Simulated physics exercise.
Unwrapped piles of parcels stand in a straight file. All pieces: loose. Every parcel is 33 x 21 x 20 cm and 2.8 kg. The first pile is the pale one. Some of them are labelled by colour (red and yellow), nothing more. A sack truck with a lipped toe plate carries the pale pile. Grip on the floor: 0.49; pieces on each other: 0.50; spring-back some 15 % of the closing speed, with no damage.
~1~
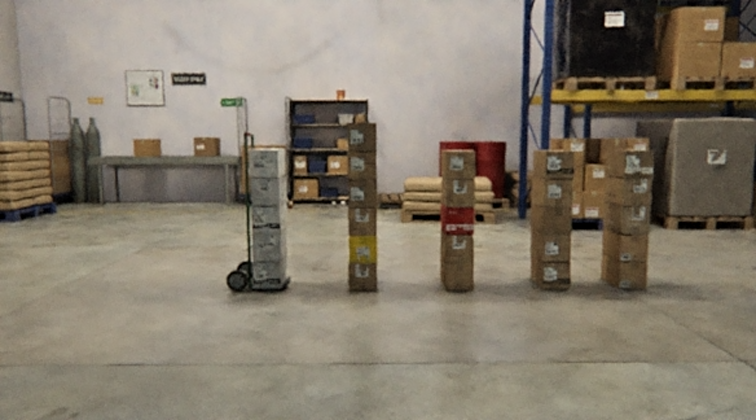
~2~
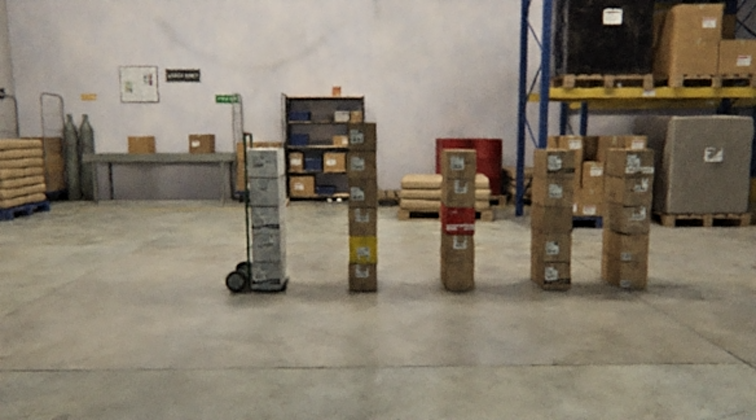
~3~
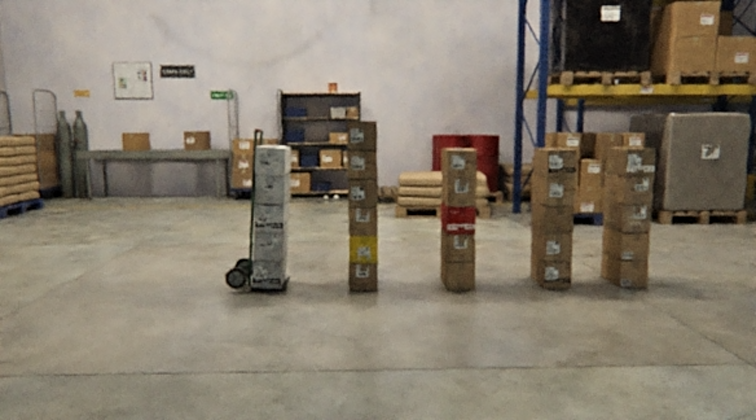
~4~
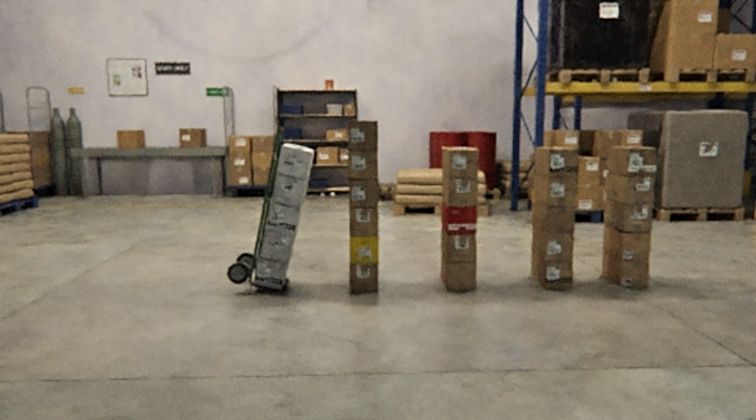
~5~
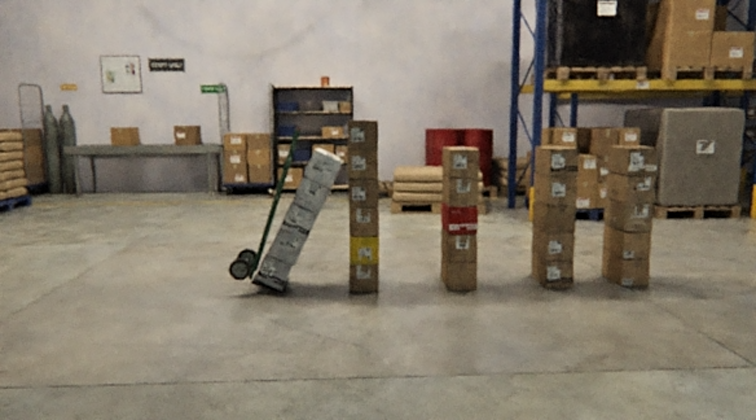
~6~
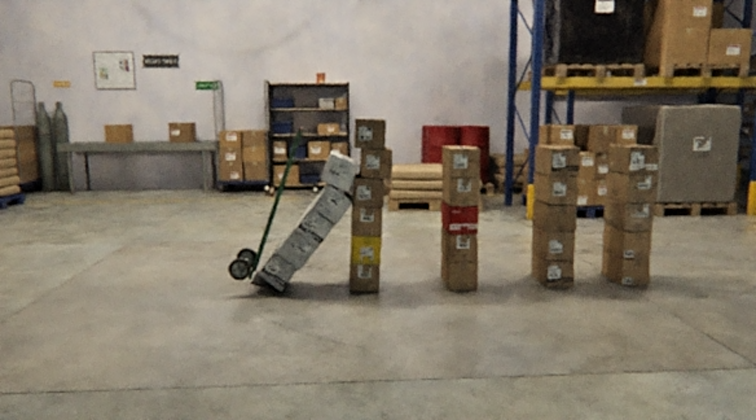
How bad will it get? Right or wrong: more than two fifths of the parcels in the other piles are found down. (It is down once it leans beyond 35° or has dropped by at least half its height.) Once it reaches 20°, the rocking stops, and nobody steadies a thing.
Right.
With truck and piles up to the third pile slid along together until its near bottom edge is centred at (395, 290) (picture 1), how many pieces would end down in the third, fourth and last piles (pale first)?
Third 5, fourth 0, last 0.
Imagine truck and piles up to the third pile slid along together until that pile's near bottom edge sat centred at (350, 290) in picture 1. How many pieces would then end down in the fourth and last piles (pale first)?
Counts down: Fourth 0; last 0.
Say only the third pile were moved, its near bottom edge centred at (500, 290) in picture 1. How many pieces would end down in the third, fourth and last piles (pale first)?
Per pile - third: 4, fourth: 5, last: 4.
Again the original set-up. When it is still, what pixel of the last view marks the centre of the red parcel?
Somewhere around pixel (535, 263).
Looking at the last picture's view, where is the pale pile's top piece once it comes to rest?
It ends up centred around (404, 238) in the last view.
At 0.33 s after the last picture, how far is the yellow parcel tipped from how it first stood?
I'd put it at roughly 20 degrees away from its starting angle.
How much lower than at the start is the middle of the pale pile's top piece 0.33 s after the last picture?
I'd put it at close to 20 cm below where it started.
Then, 0.33 s on from the sixth picture, 5 of the pale pile down; none of the 21 other parcels down, 6 disturbed; yellow parcel tipped 18°.
Then, 0.75 s on from the sixth picture, 5 of the pale pile down; 6 of the 21 other parcels down; yellow parcel tipped 52°, 9 cm lower; red parcel tipped 27°.
Then, 1.39 s on from the sixth picture, 5 of the pale pile down; 10 of the 21 other parcels down; yellow parcel tipped 61°, 16 cm lower; red parcel tipped 39°, 36 cm lower.
Then, 2.03 s on from the sixth picture, 5 of the pale pile down; 20 of the 21 other parcels down; yellow parcel tipped 56°, 16 cm lower; red parcel tipped 45°, 36 cm lower.
Finally, 5 of the pale pile down; 20 of the 21 other parcels down; yellow parcel tipped 56°, 16 cm lower; red parcel tipped 45°, 36 cm lower. That is 95 per cent. Seen by the last camera, middles, yellow parcel near (415, 266), red parcel near (535, 263).
